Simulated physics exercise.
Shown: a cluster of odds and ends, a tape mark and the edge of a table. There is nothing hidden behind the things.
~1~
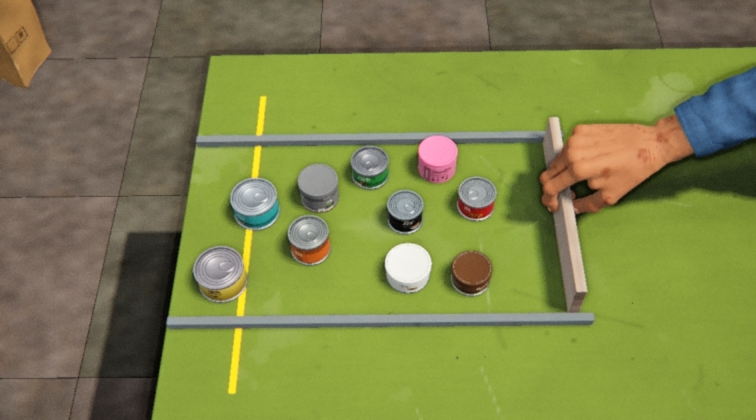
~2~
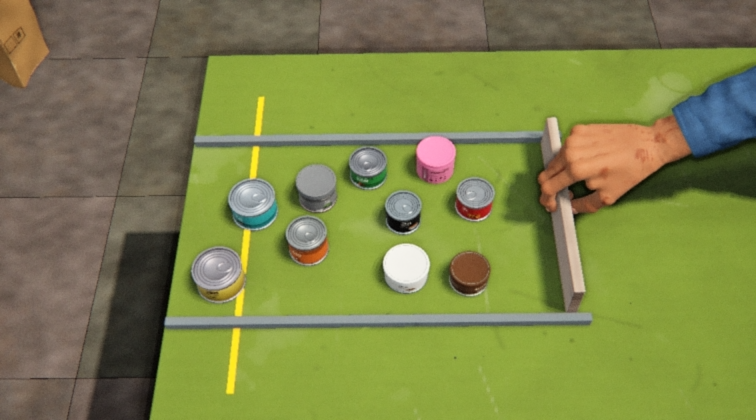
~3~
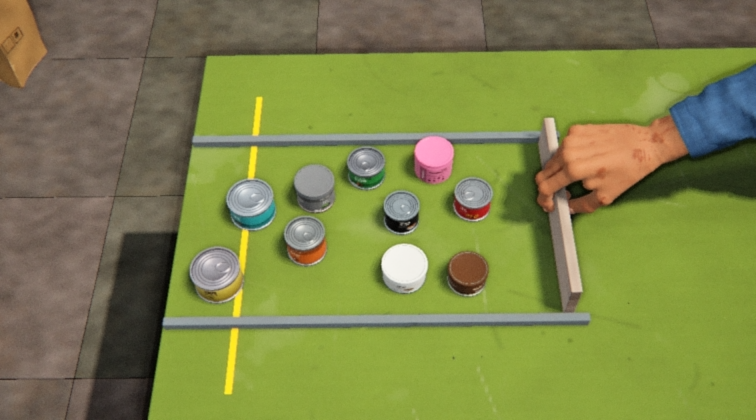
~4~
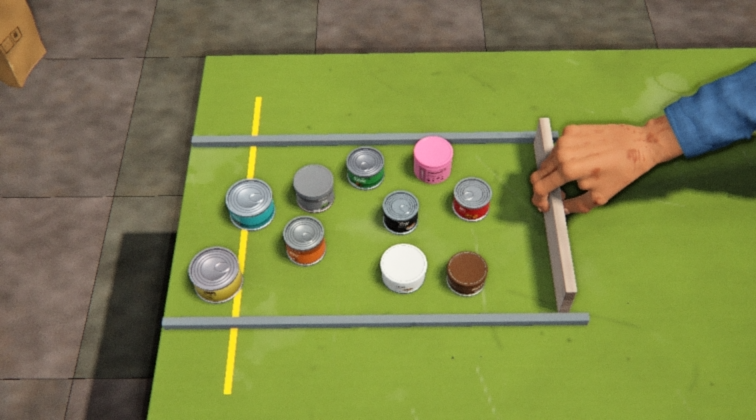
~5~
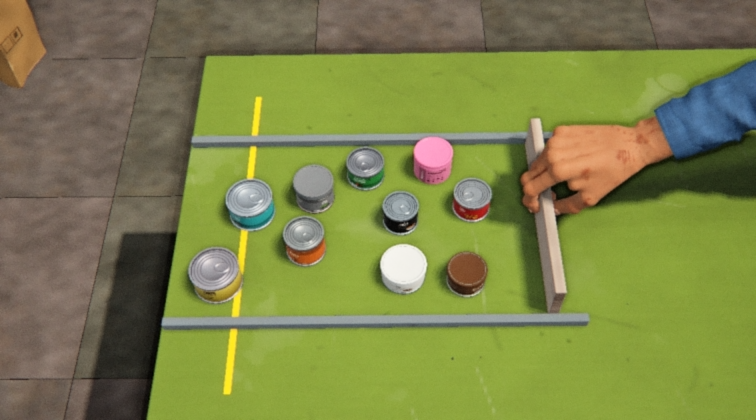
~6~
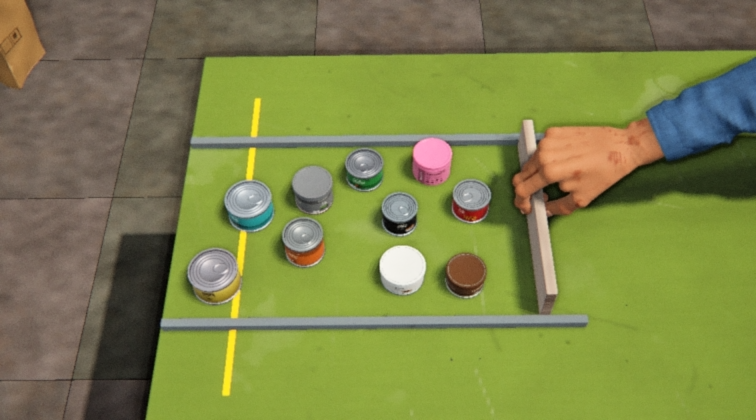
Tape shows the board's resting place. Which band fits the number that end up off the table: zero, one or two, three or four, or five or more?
The band is one or two.
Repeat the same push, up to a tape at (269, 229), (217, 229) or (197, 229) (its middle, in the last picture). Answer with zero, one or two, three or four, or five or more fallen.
First one to two, then at least five, then more than four.
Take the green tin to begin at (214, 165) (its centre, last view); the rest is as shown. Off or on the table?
From that start, the object then is safe.
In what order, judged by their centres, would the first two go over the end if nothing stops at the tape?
Order, earliest first: Yellow tin, turquoise tin.
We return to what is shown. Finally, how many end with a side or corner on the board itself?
It's 4.
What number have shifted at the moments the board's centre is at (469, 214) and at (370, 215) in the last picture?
Note: First position 2; second position 8.
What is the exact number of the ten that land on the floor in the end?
Count = 2.
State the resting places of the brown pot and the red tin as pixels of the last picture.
The brown pot comes to rest close to (215, 291), while the red tin rests close to (227, 201).
A little later, none off yet; yellow tin at rest near (215, 276); turquoise tin at rest near (250, 206); orange tin at rest near (304, 243).
Next, none off yet; yellow tin at rest near (215, 276); turquoise tin at rest near (250, 206); orange tin shifted a little near (293, 237).
Later still, none off yet; yellow tin shifted about its own width near (185, 275); turquoise tin shifted about its own width near (200, 210); orange tin shifted well along near (240, 239).
When it is over, the number that fall off is one or two; down, turquoise tin and yellow tin.
